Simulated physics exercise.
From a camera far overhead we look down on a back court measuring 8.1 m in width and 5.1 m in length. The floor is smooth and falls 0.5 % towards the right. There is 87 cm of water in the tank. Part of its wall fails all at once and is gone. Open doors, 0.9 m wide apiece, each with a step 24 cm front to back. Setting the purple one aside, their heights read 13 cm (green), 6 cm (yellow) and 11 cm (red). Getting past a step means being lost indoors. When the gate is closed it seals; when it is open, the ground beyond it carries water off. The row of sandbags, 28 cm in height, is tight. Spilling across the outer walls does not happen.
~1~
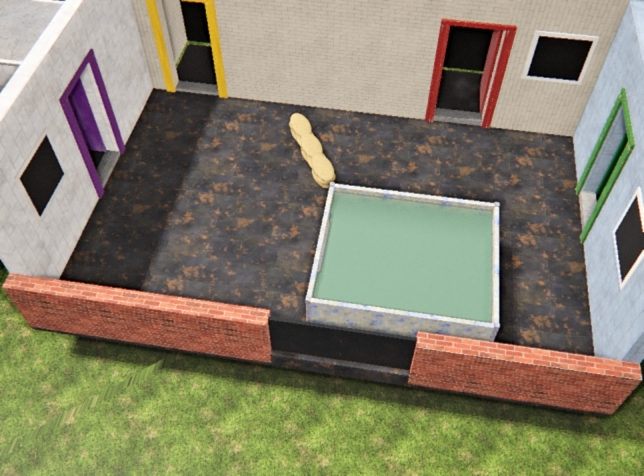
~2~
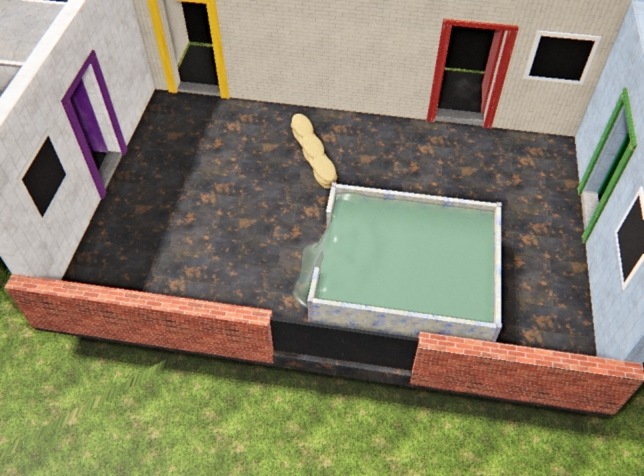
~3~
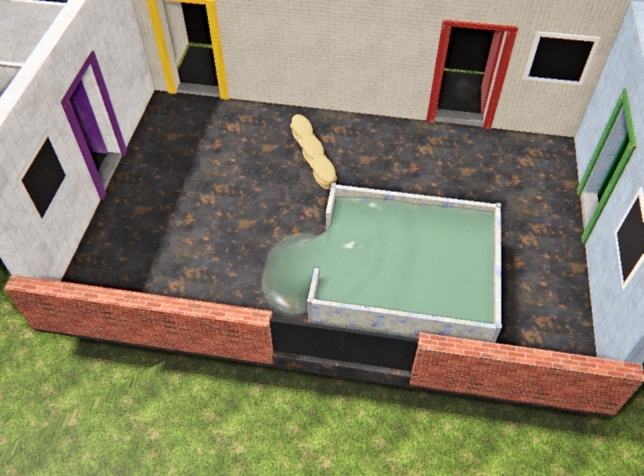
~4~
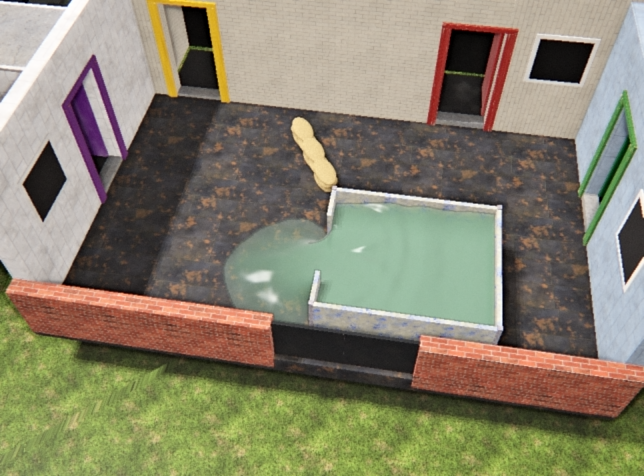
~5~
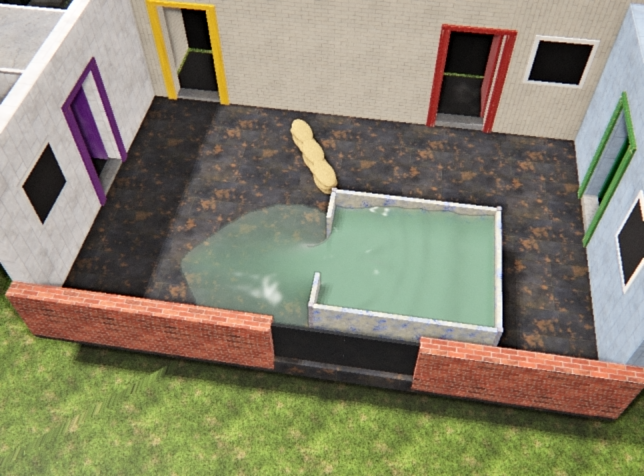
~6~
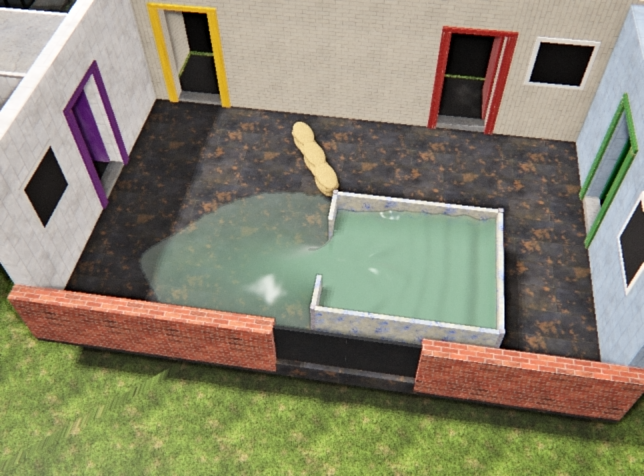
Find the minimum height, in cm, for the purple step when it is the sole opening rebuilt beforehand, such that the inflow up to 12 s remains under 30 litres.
The minimum height is about 20 cm.
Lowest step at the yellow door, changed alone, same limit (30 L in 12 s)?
The yellow one would have to be about 26 cm high.
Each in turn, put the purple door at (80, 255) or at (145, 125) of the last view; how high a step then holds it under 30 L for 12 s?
About 30 cm for the first and 21 cm for the second.
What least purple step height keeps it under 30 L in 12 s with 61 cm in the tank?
The step needs to be some 12.5 cm.
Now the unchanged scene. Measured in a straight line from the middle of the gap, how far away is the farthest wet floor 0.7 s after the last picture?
Roughly 4.4 metres.
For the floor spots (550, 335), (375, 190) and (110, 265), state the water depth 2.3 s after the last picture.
First spot about 0 cm, second about 0 cm, third about 26 cm.
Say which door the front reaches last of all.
Green.
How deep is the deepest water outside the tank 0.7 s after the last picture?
54 cm.
Then, 0.7 s after the last picture water covers 40 % of the floor, deepest (54 cm) near (52, 316); 12 cm at the purple door, 1 litre in over its 8 cm step.
Then, 2.3 s after the last picture water covers 50 % of the floor, deepest (40 cm) near (57, 306); 23 cm at the purple door, 122 litres in over its 8 cm step.
Then, 11.3 s after the last picture water covers 95 % of the floor, deepest (14 cm) near (593, 393); 12 cm at the purple door, 267 litres in over its 8 cm step.
At the purple door as built, the water peaked near 26 cm, 1.7 s after the last picture.
With a step of 16 cm, 72 litres would have come in within the 12 s; with 22 cm, 19 litres. So under 30 litres takes about 20 cm.
